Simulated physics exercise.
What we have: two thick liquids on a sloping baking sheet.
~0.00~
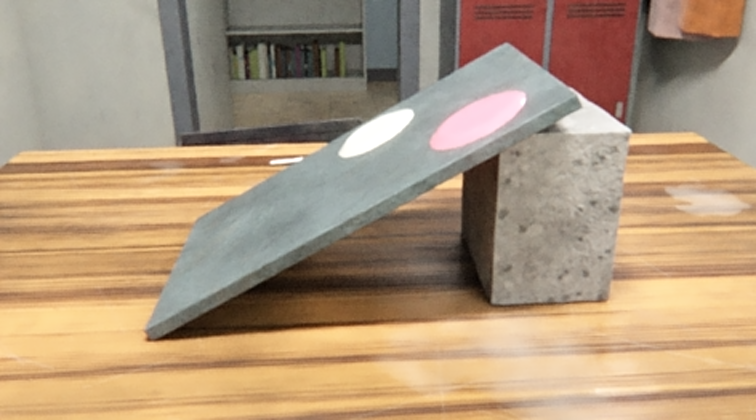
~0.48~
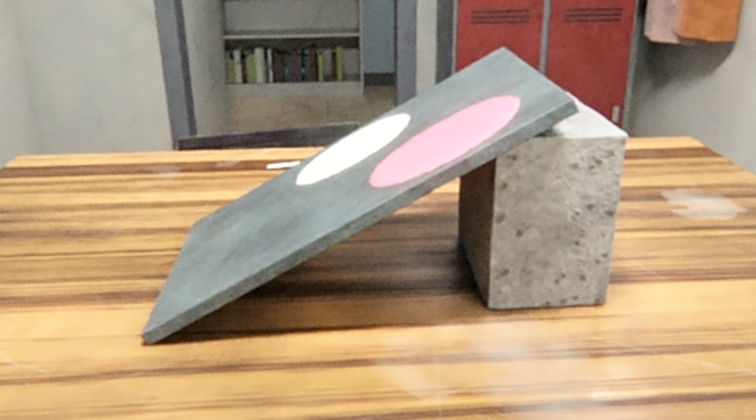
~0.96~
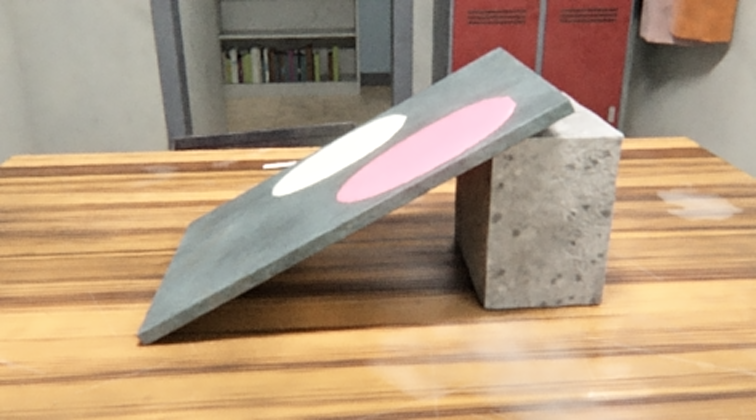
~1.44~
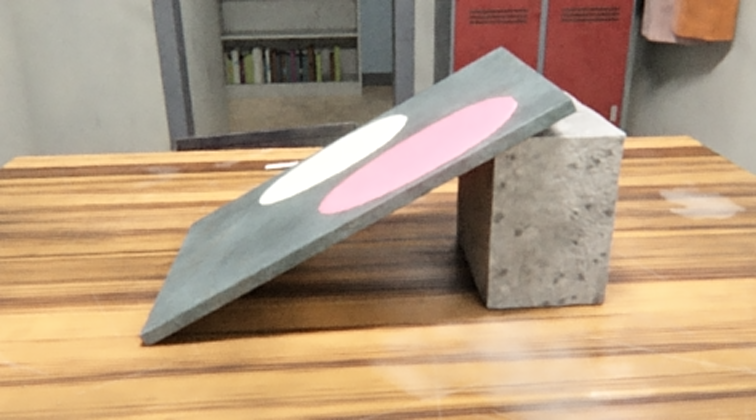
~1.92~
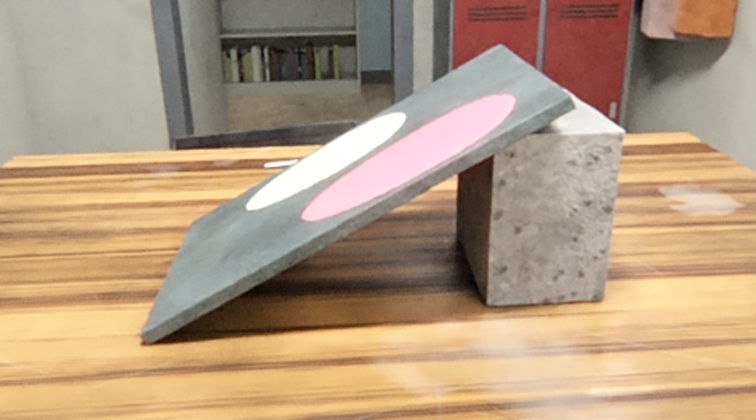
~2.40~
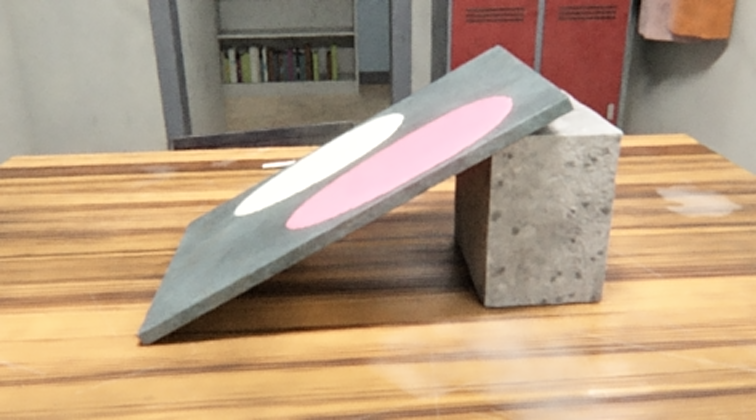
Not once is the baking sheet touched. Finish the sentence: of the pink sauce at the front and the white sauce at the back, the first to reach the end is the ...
Back one.
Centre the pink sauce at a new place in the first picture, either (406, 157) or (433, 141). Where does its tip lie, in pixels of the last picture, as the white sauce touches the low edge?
With the first start it ends up close to (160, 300), and with the second at (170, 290).
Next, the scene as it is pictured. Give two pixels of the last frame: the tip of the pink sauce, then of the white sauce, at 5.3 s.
The first tip is close to (232, 253), while the second is close to (195, 233).
Around 3.9 s, the pink sauce is three quarters of the way down; the white sauce is close to the edge.
Around 6.3 s, the pink sauce is three quarters of the way down; the white sauce is at the low edge.
